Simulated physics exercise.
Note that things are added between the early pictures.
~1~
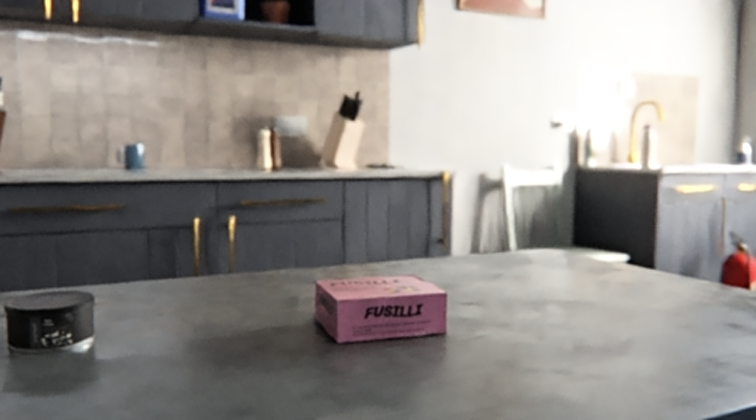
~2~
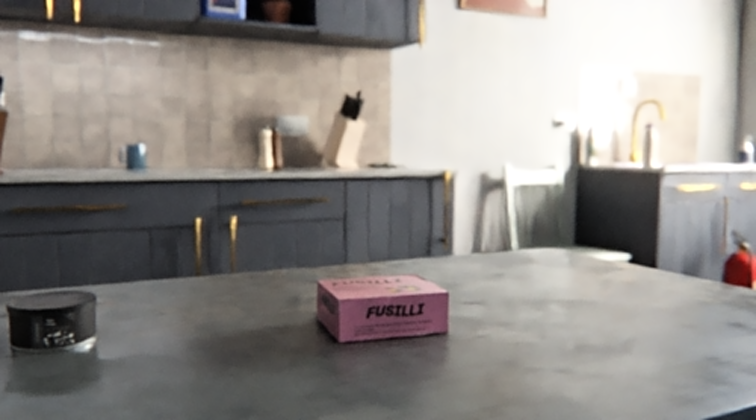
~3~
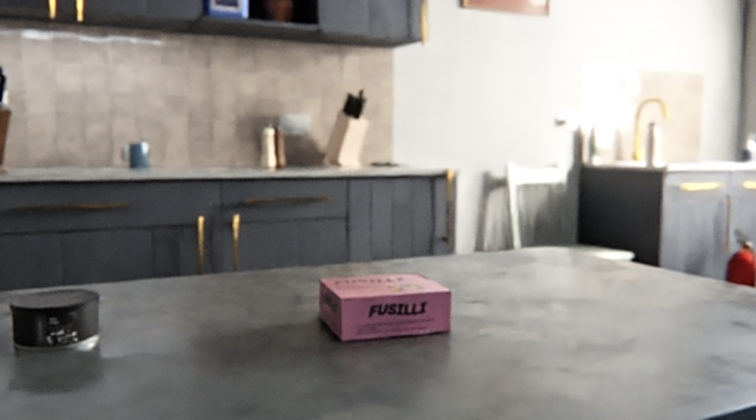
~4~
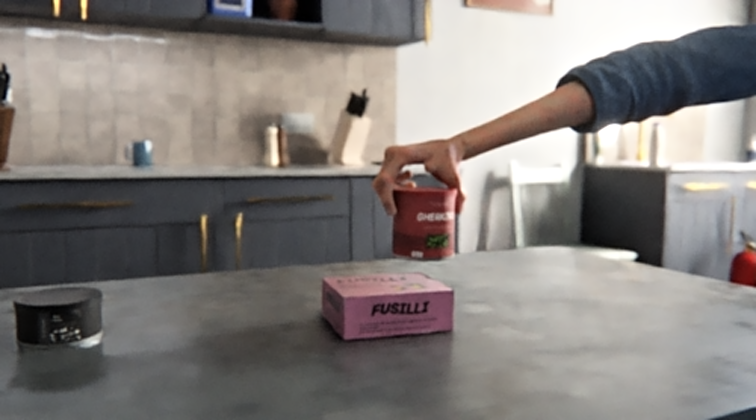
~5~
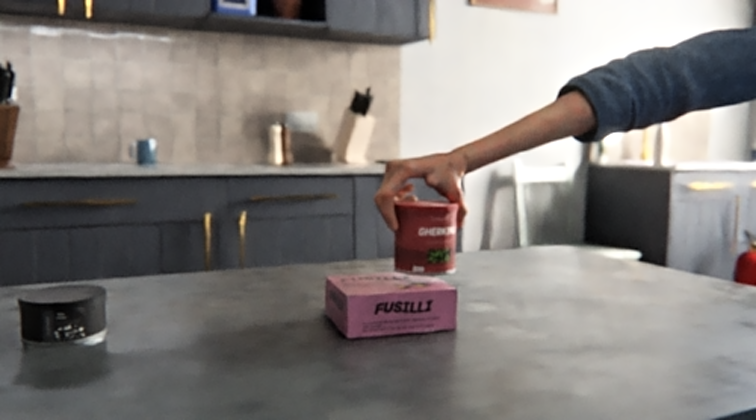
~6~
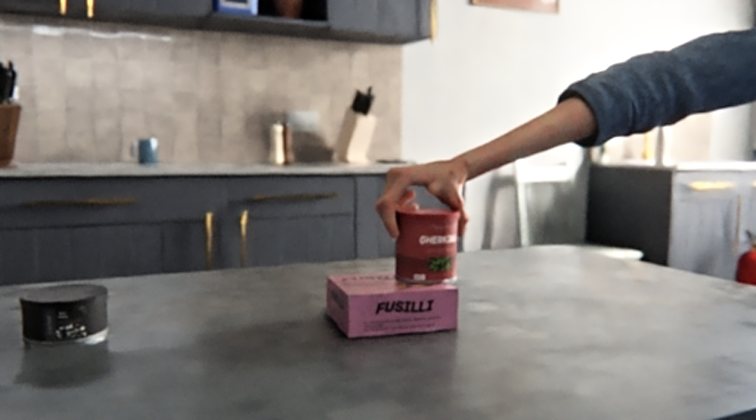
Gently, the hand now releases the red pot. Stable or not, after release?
Stable.
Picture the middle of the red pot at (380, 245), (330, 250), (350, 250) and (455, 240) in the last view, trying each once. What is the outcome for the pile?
The pile does not fall on try one, goes down on try two, does not fall on try three and goes down on try four.
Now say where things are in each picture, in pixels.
The last thing is not in view yet; pink packet (379, 306), in the first frame.
The last thing is not in view yet; pink packet (381, 305), in the second frame.
The last thing is not in view yet; pink packet (383, 304), in the third frame.
Still above its spot; red pot (424, 223); pink packet (385, 303), in the fourth frame.
Still above its spot; red pot (425, 237); pink packet (389, 302), in the fifth frame.
Set down, still held; red pot (426, 244); pink packet (390, 301), in the sixth frame.
Then, 0.20 s past the last view, nothing moves.
Then, 0.50 s past the last view, red pot resting near (426, 245).
Finally, all 3 still in place. Final places as the last picture's camera would see them, red pot near (426, 245). The pile holds.
